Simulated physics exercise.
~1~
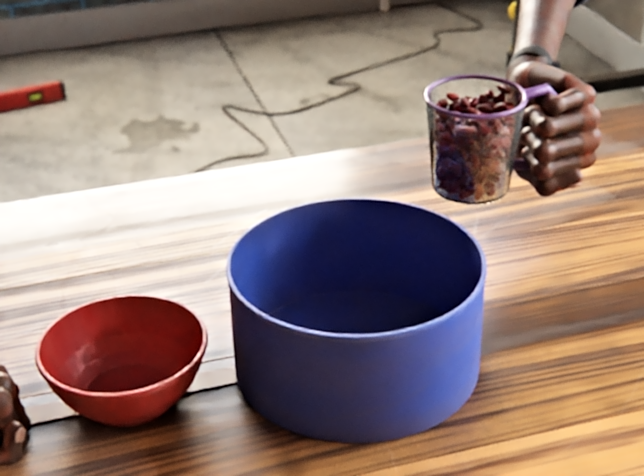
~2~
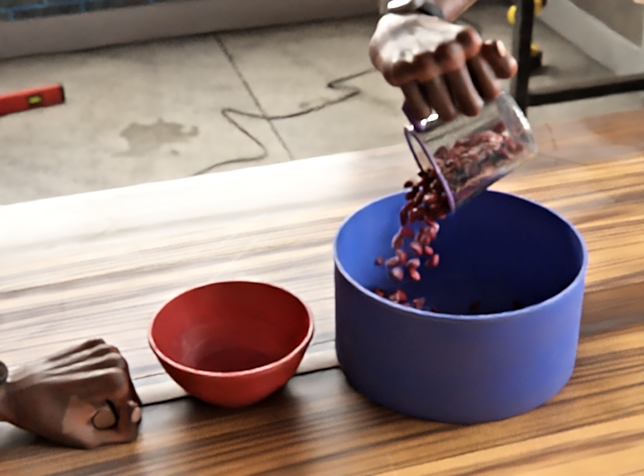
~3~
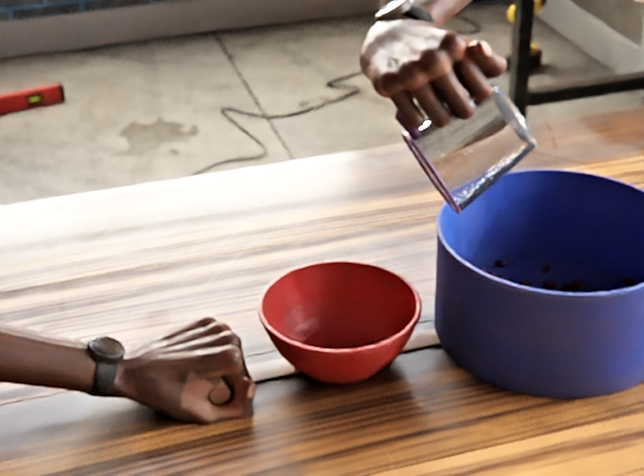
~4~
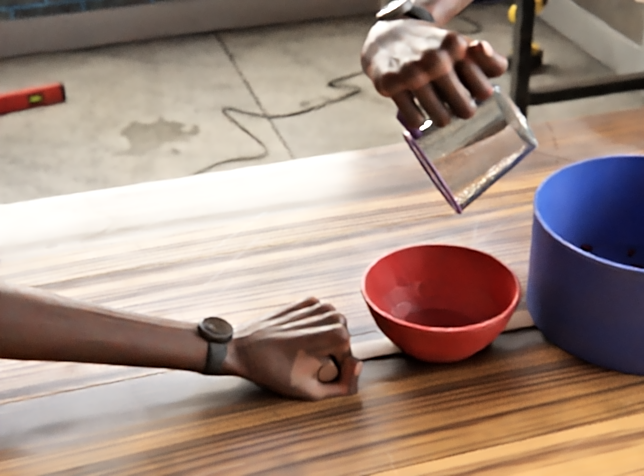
On a striped wooden table in a room with a concrete floor, a hand holds up a clear cup of dark red beans, with a large blue pot and a small red bowl standing below. The hand tips the cup, and the beans tumble into the pot as the pot and bowl slide to the right. A second hand, closed in a fist, follows from the left beside the bowl. The cup empties and stays tilted while the row keeps moving. Finally, the beans lie in the blue pot at the right, and the red bowl remains empty.
